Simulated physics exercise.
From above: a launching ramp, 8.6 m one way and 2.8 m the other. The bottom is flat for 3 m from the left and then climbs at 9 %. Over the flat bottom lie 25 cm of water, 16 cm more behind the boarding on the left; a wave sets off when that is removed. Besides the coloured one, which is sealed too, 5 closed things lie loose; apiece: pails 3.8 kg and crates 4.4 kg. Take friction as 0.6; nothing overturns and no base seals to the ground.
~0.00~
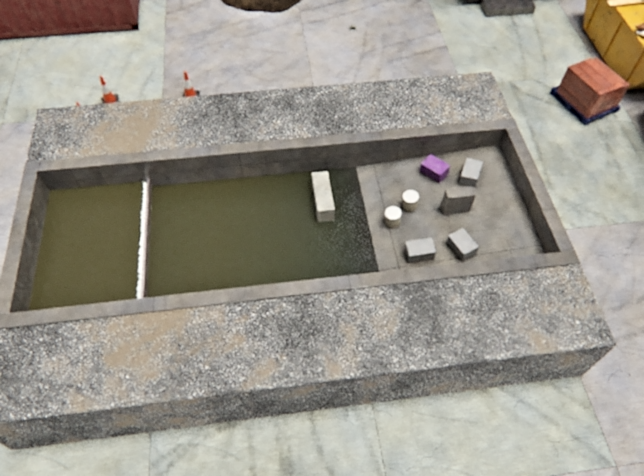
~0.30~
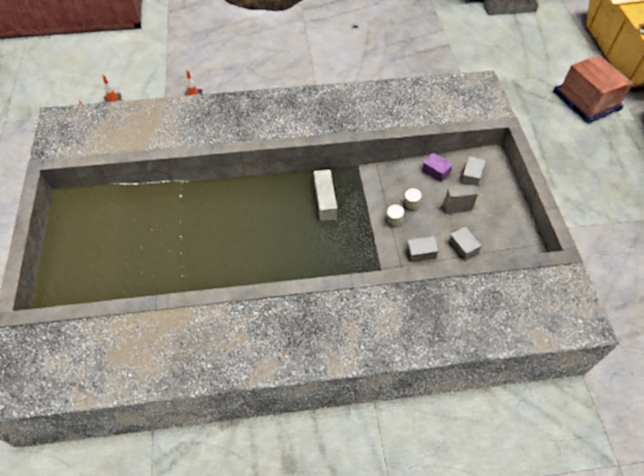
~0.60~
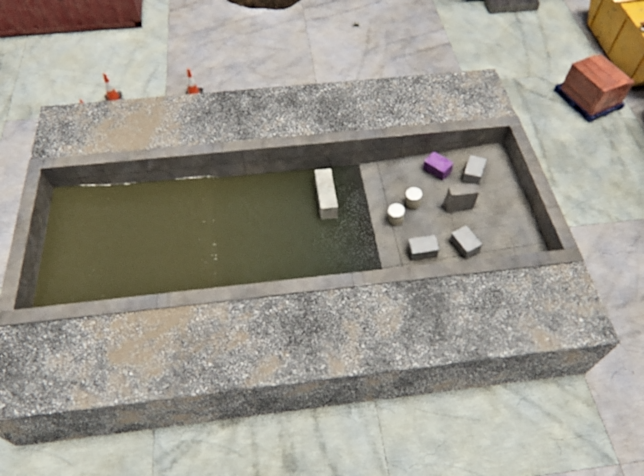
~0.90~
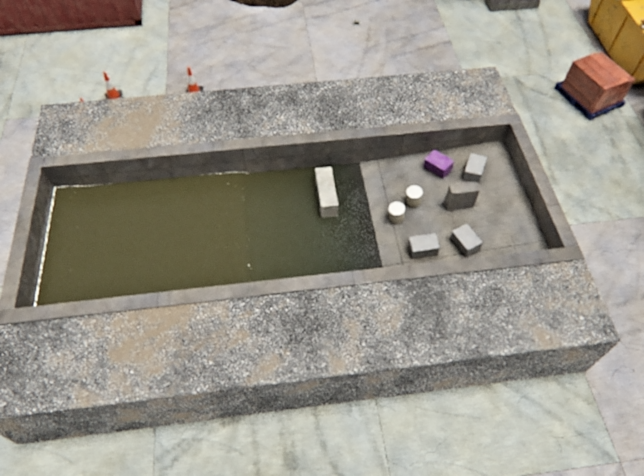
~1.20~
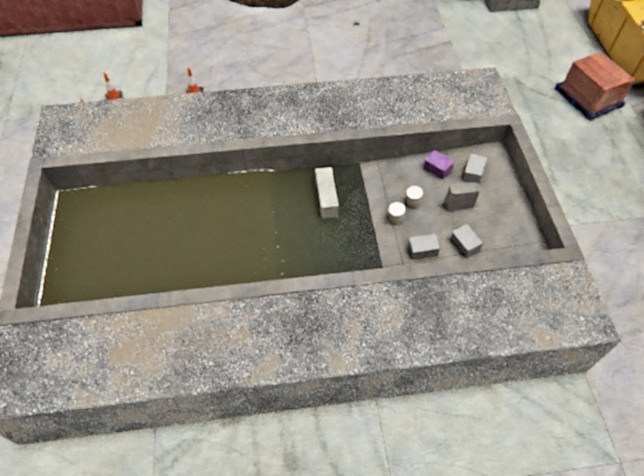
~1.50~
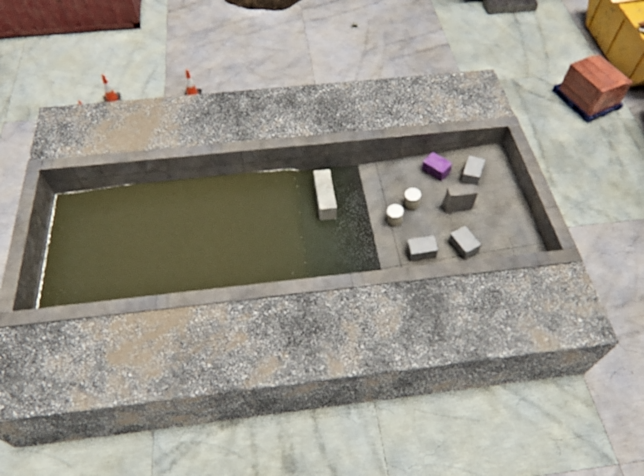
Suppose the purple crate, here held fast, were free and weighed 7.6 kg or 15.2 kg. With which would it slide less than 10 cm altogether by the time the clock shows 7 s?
Verdict: The lower weight is enough.
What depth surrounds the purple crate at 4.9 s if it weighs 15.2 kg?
About 3 cm.
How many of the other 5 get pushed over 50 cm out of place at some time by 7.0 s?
4 of them.
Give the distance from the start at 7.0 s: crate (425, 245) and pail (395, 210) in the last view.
In that order: 150 cm, 80 cm.
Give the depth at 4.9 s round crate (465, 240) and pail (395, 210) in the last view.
Roughly 3 and 6 cm.
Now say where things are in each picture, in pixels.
The purple crate at (437, 164) rests on the ground; water covers 15.7 m2; 0 of 6 have shifted, in the first picture.
The purple crate at (439, 163) rests on the ground; 15.7 m2 under water; 0 of 6 have shifted, in the second picture.
The purple crate at (440, 162), on the bottom; water covers 15.7 m2; 0 of 6 have shifted, in the third picture.
The purple crate at (440, 160), on the bottom; 15.7 m2 under water; 0 of 6 have shifted, in the fourth picture.
The purple crate at (441, 160), on the bottom; water covers 15.7 m2; 0 of 6 have shifted, in the fifth picture.
The purple crate at (439, 162) rests on the ground; water covers 15.7 m2; 0 of 6 have shifted, in the sixth picture.
After 2.1 s the purple crate would be 0 cm from its start with 7.6 kg and 0 cm from its start with 15.2 kg; 0 cm of water round it then.
After 3.1 s the purple crate would be 0 cm from its start with 7.6 kg and 0 cm from its start with 15.2 kg; 0 cm of water round it then.
After 4.9 s the purple crate would be 0 cm from its start with 7.6 kg and 0 cm from its start with 15.2 kg; 3 cm of water round it then.
After 7.0 s the purple crate would be 0 cm from its start with 7.6 kg and 0 cm from its start with 15.2 kg; 1 cm of water round it then.
